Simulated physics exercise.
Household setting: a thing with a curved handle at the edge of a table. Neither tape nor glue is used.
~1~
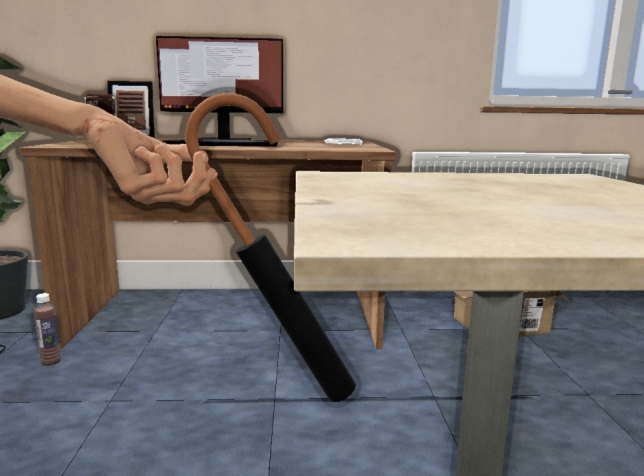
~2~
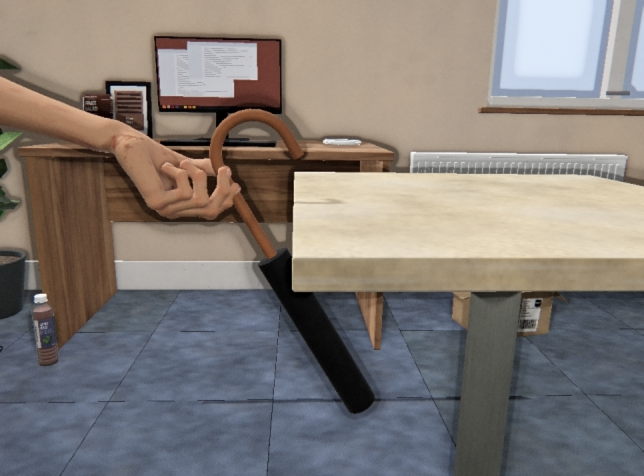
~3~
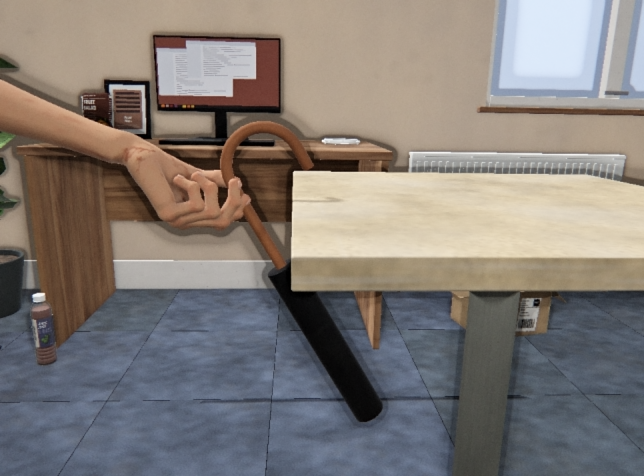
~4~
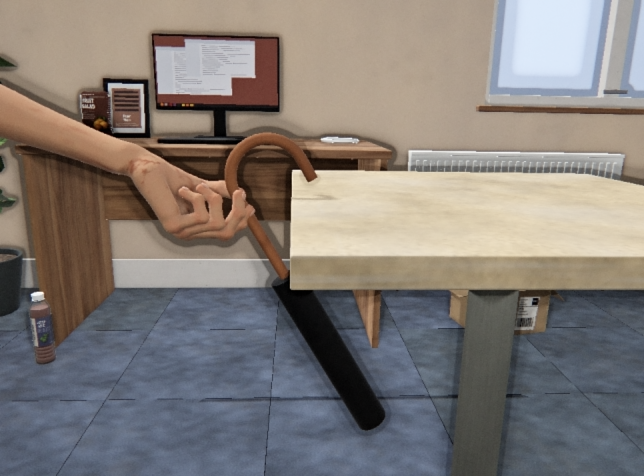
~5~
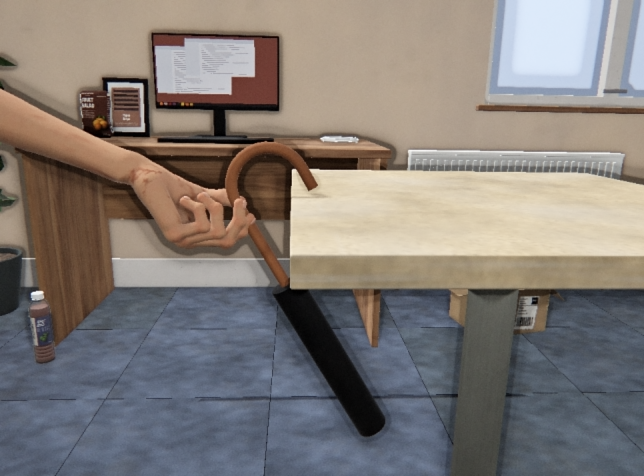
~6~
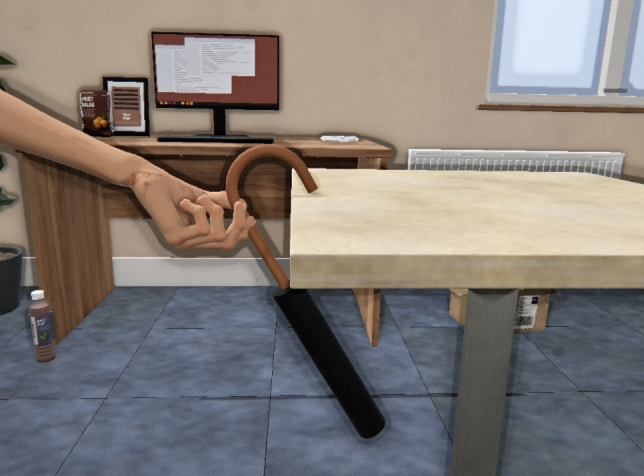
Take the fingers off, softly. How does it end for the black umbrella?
Most likely it keeps its grip on the table.
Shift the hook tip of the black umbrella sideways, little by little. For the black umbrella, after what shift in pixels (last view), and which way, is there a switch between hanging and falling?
Left, 20 pixels.
Then, 0.26 s on from there, black umbrella at rest near (325, 296).
Then, 0.58 s on from there, black umbrella at rest near (322, 297).
Then, 0.84 s on from there, black umbrella at rest near (324, 296).
In the end, the black umbrella remains in place, near (326, 296).
